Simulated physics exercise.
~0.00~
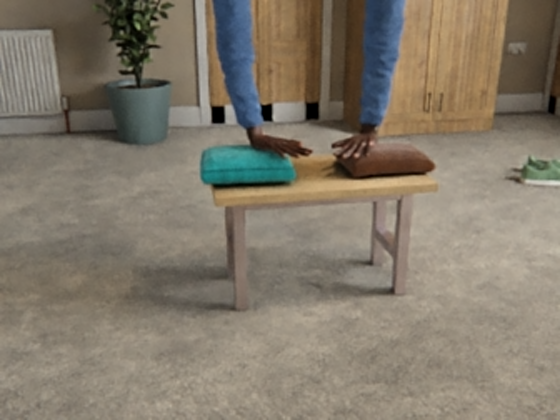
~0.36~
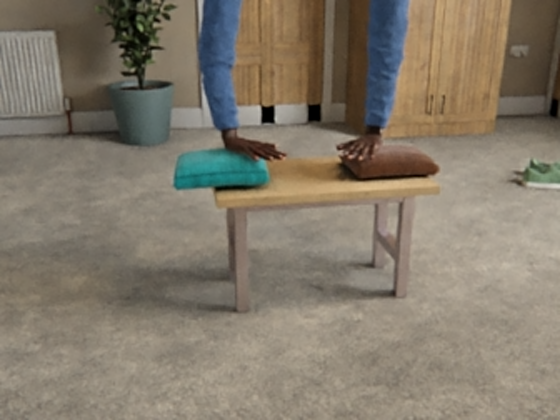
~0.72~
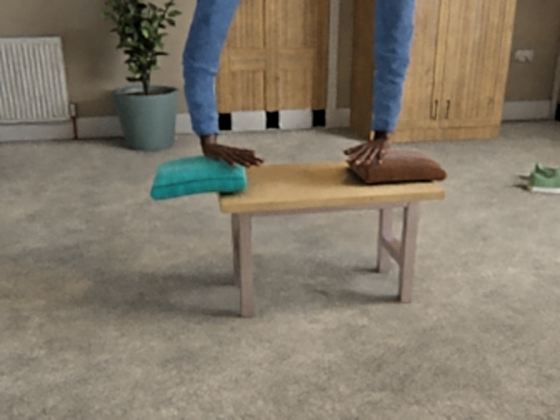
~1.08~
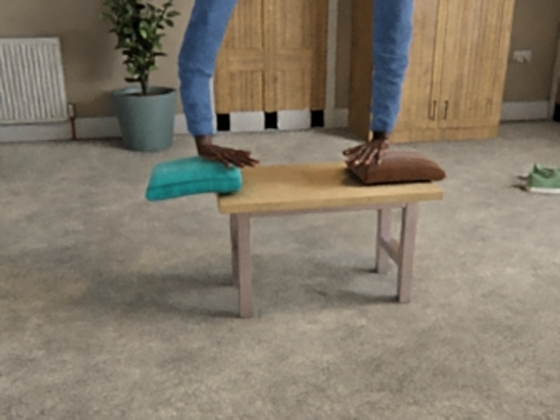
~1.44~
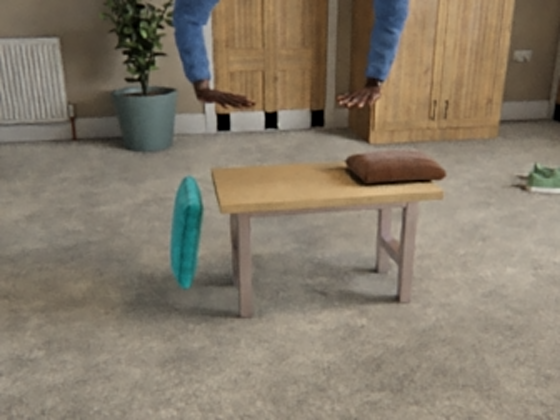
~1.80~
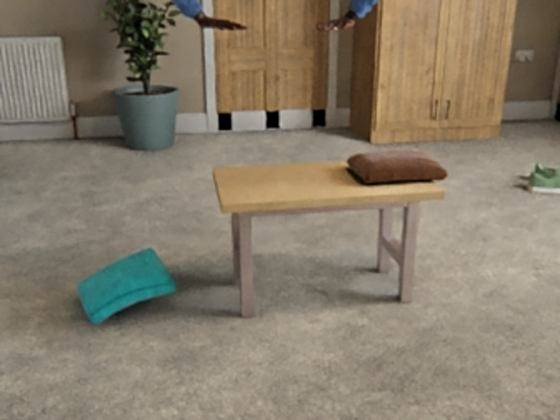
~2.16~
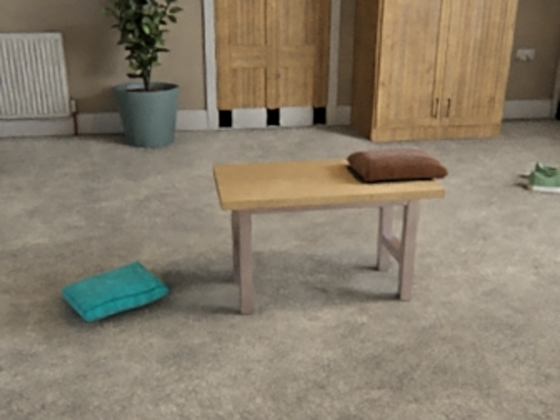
In this clip, two hands push a turquoise soft bag and a brown sack apart on a wooden bench, then lift away; the turquoise bag tips off the left end and lands on the carpet, while the brown sack stays on top near the right end.
